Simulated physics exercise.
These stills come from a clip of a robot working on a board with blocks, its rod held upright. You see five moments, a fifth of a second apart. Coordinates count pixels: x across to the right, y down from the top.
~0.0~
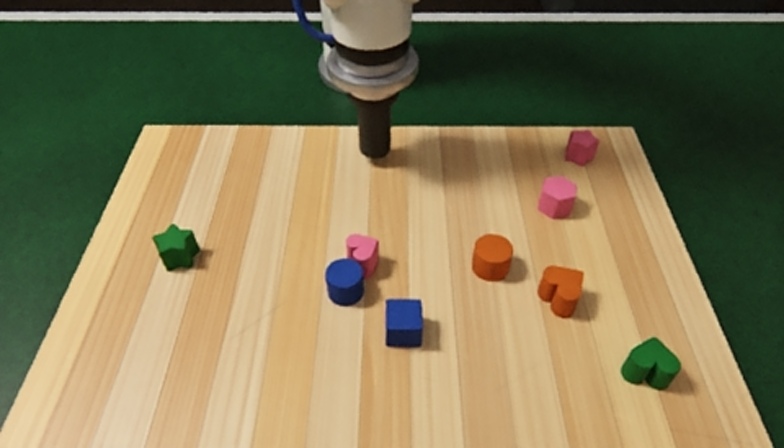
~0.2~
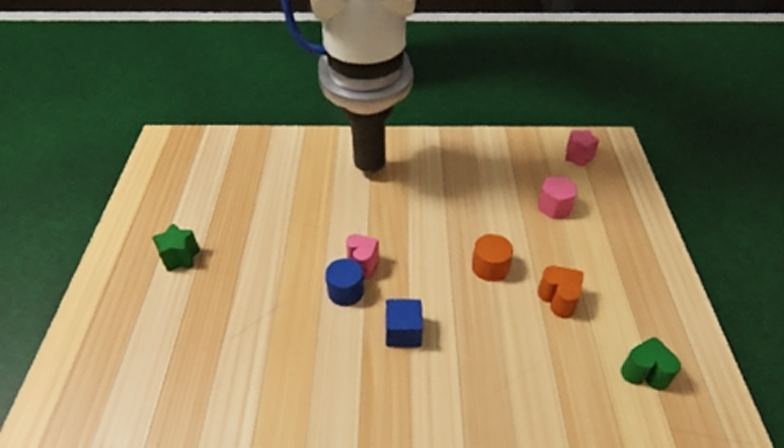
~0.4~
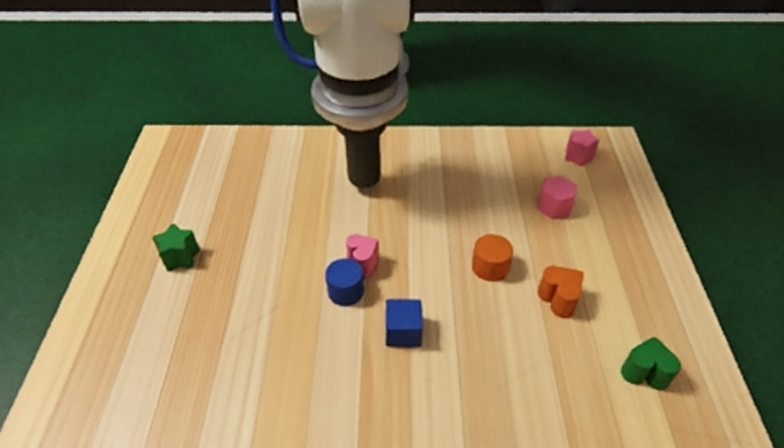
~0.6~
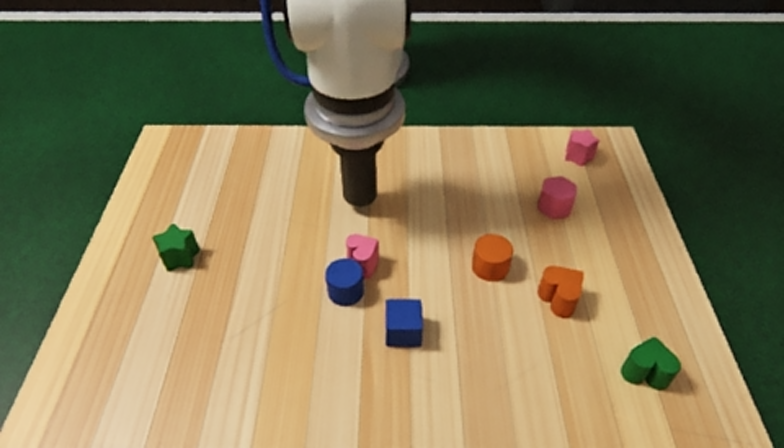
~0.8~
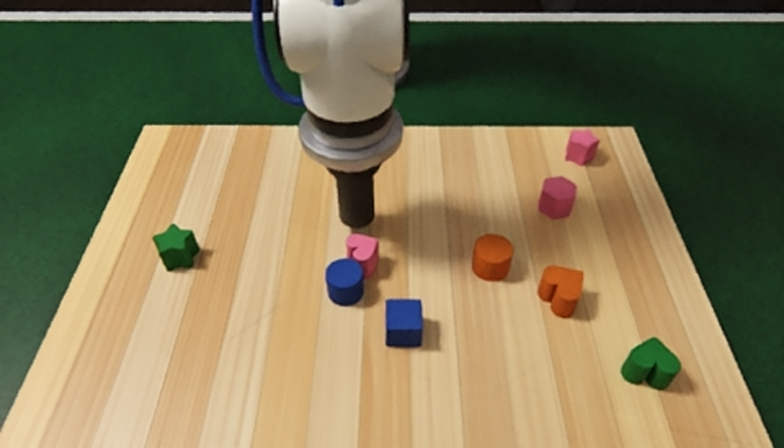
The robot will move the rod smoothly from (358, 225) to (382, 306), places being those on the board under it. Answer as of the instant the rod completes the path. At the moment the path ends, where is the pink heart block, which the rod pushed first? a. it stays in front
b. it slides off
(a)
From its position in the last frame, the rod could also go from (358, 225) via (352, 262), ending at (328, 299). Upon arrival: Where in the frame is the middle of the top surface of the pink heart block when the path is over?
It is at (373, 270).
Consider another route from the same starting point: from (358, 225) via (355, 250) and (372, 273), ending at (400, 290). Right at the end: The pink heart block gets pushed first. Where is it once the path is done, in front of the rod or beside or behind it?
Final position: Ahead.
The first path, step by step. One third of the way, rod (366, 242); pink heart block (368, 256), turned 15° anticlockwise.
Two thirds of the way, rod (374, 269); blue round block (337, 286); pink heart block (376, 285), turned 15° anticlockwise.
At the end, rod (381, 298); blue round block (337, 286); pink heart block (376, 318); blue square (411, 328), turned 60° anticlockwise.
